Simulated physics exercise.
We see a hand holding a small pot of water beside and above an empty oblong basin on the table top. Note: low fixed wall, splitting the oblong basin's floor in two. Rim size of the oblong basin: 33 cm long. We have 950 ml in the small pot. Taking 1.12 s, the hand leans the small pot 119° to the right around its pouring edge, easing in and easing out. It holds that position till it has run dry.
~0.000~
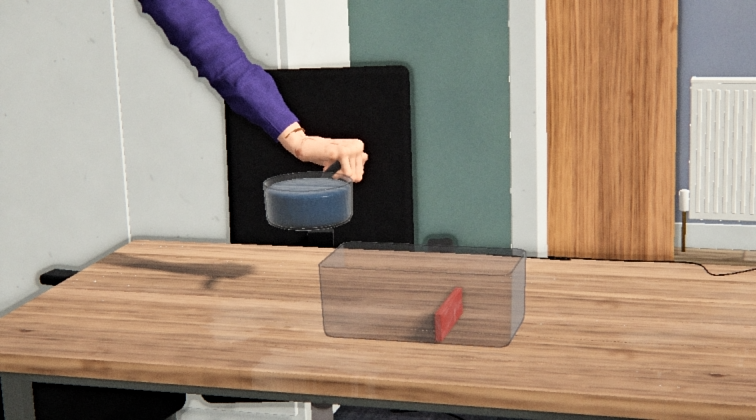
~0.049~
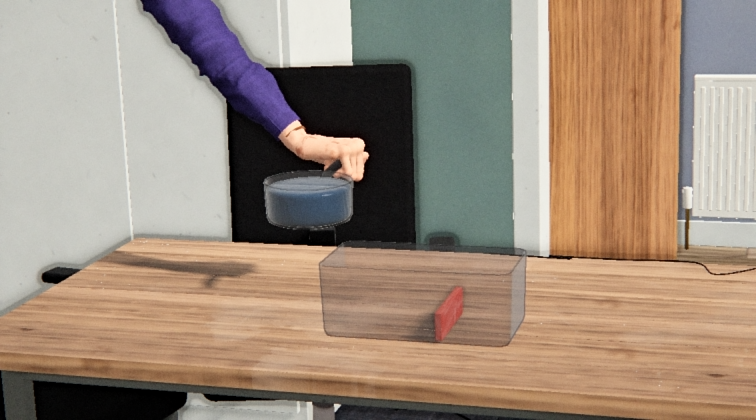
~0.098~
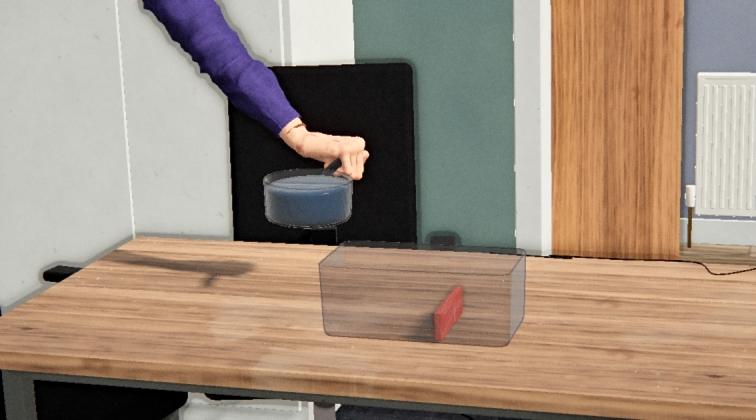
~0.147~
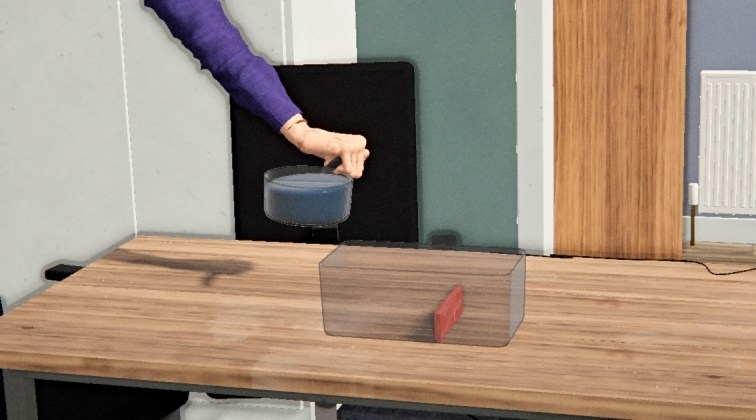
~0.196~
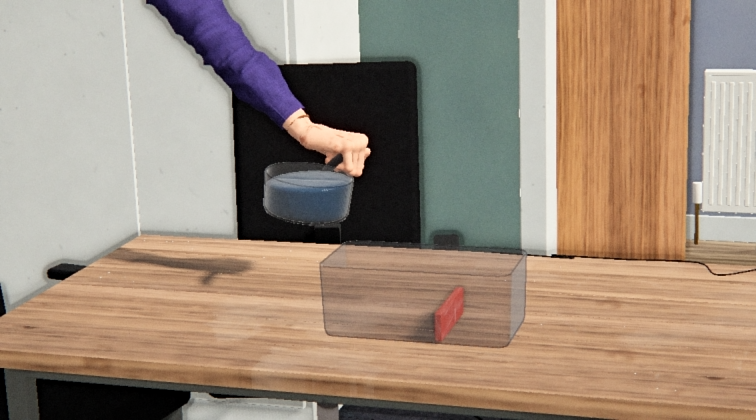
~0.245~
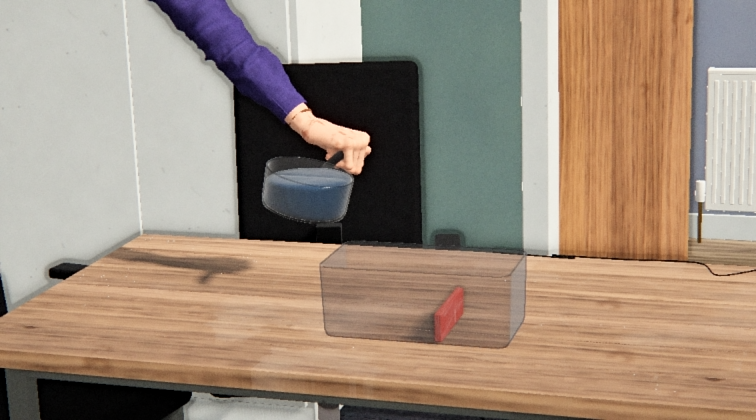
Hand in a purple sleeve slowly tilting a small pot of blue water rightward above a clear oblong basin with a red divider.
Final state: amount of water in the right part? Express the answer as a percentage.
Approximately 5 %.
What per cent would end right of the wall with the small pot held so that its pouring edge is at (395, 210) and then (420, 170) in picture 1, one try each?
Near 70 in a hundred on the first go and near 60 in a hundred on the second.
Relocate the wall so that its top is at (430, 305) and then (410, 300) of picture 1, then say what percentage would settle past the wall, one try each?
It comes to 35 per cent, and then 75 per cent.
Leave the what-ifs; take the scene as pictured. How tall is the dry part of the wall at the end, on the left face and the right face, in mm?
Left roughly 20 mm; right roughly 46 mm.
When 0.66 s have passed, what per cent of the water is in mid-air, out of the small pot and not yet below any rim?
Near 42 per cent at that moment.
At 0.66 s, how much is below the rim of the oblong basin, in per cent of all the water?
About 14 per cent.
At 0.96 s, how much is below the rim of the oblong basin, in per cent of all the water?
86 per cent, give or take a little.
After 0.66 s the tilt is 76° and 43 per cent is still to pour, 14 is left of the wall and 0 right of it.
After 0.96 s the tilt is 113° and 3 per cent is still to pour, 84 is left of the wall and 2 right of it.
After 1.28 s the tilt is 119° and 0 per cent is still to pour, 93 is left of the wall and 4 right of it.
After 1.62 s the tilt is 119° and 0 per cent is still to pour, 92 is left of the wall and 5 right of it.
In the end 92 per cent lies left of the wall, 5 right of it and 3 outside.
